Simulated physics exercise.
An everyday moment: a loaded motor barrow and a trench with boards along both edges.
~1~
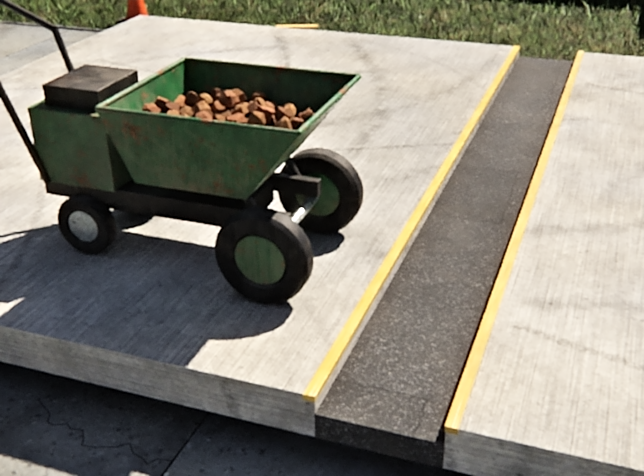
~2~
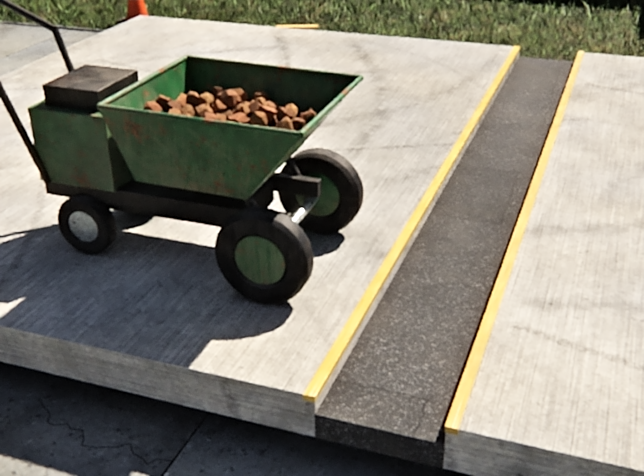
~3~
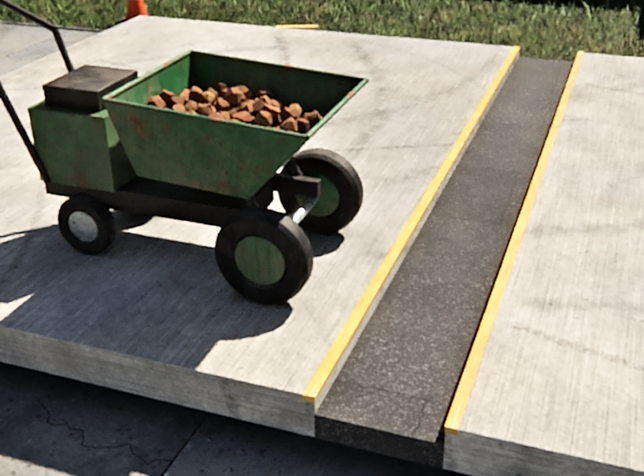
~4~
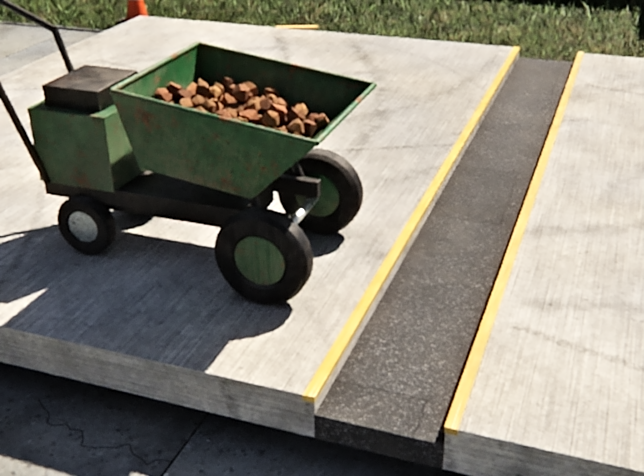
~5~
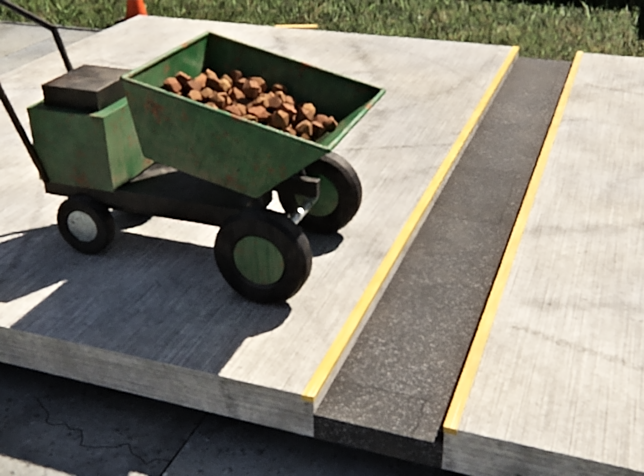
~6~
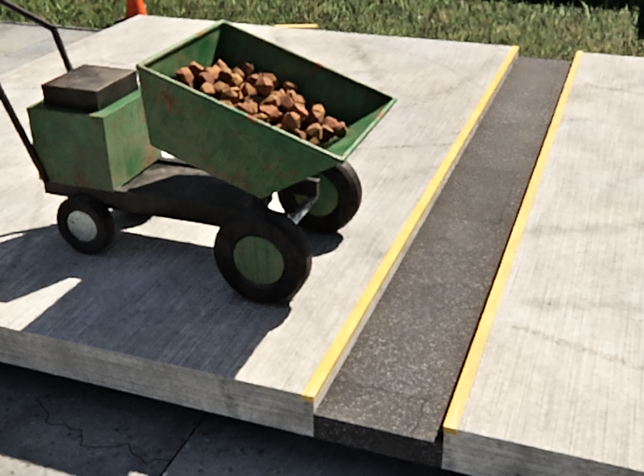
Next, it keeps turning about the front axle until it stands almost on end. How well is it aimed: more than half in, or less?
It catches the larger part.
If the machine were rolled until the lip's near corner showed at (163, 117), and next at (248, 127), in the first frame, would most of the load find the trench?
The first try: Not half. The second: More than half.
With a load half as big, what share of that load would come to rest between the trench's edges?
Some 90 per cent.
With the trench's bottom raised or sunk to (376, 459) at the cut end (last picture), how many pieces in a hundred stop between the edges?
About 90 per cent.
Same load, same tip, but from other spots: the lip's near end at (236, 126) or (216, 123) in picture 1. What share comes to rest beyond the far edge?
In turn 0 and 0 in a hundred.
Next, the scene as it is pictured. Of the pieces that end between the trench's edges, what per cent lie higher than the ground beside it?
Close to 45 per cent.
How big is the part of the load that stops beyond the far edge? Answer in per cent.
Near 15 %.
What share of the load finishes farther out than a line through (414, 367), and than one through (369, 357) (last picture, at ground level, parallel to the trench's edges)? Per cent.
In turn 50 and 80 in a hundred.
Just after the last frame, skip tipped steeply; every one in the skip.
A moment on, skip tipped right over; roughly two thirds in the skip; roughly a third in or heaped over the trench; just a few beyond it; just a few falling.
Further on, skip tipped right over; roughly a quarter in the skip; roughly two thirds in or heaped over the trench; roughly a quarter beyond it.
When it is over, skip tipped right over; roughly a quarter in the skip; roughly two thirds in or heaped over the trench; roughly a quarter beyond it.
